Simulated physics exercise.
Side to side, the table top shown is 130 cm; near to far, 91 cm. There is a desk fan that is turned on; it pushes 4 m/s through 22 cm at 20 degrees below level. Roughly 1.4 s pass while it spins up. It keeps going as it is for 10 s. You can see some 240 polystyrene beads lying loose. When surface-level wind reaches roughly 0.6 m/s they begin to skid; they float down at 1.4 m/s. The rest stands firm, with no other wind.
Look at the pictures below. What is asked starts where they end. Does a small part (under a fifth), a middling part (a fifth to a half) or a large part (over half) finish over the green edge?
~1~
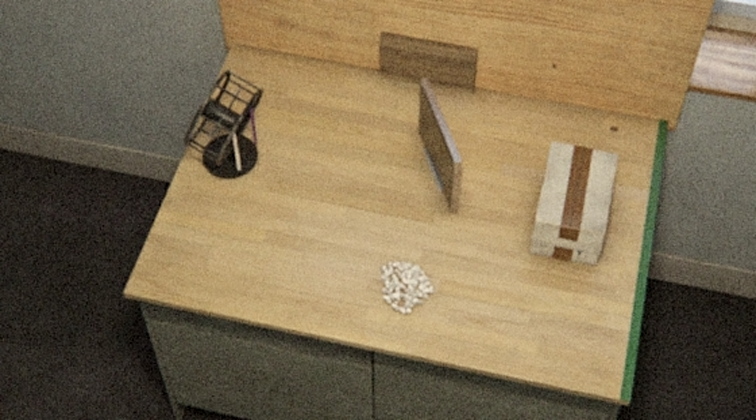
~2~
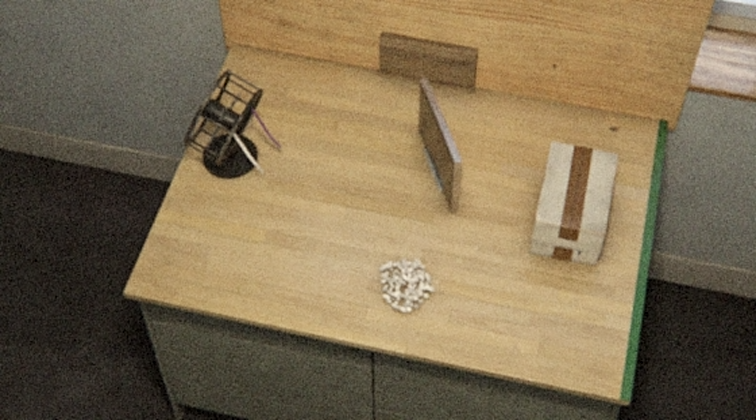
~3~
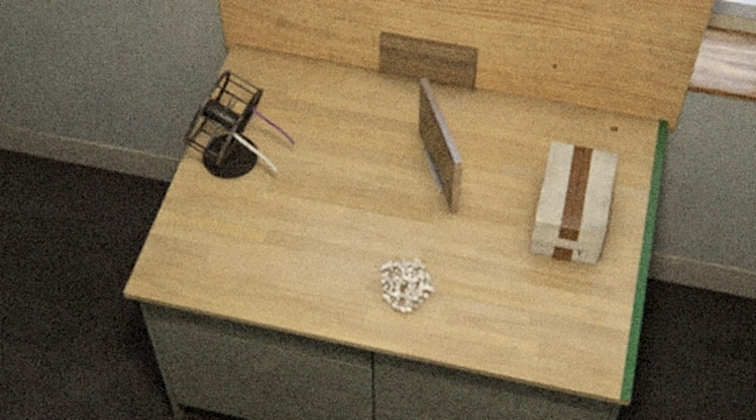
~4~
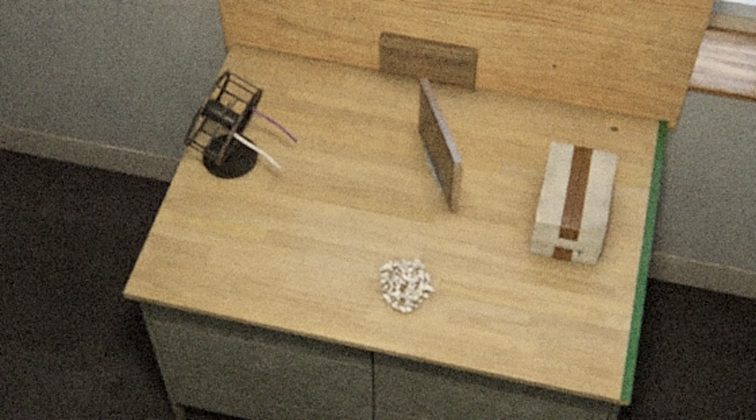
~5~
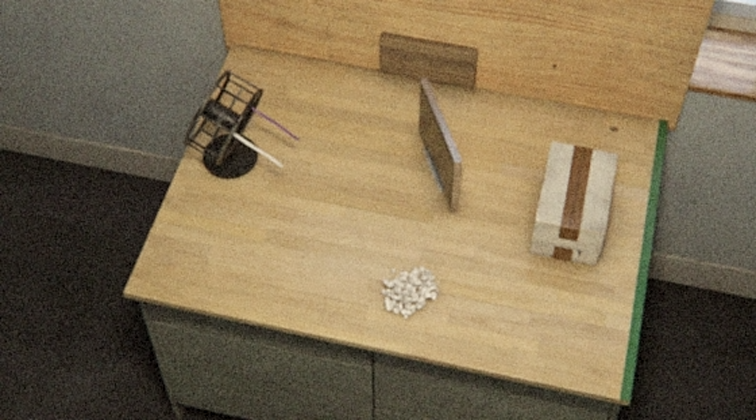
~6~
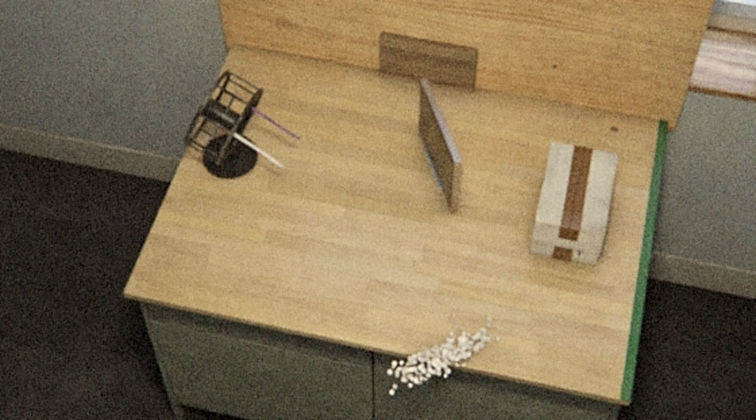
A small part.
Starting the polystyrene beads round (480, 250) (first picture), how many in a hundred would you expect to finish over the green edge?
Roughly 70 per cent.
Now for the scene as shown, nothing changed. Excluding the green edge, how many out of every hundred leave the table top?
I would put it at around 100 per cent.
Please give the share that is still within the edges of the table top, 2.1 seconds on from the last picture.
Around 0 in a hundred.
Then, 0.9 s after the last picture the count stands so, 0 % are over the green edge.
Then, 2.1 s after the last picture the count stands so, 0 % are over the green edge.
Then, 4.4 s after the last picture the count stands so, 0 % are over the green edge.
Then, 8.9 s after the last picture, at the end, 0 % are over the green edge.
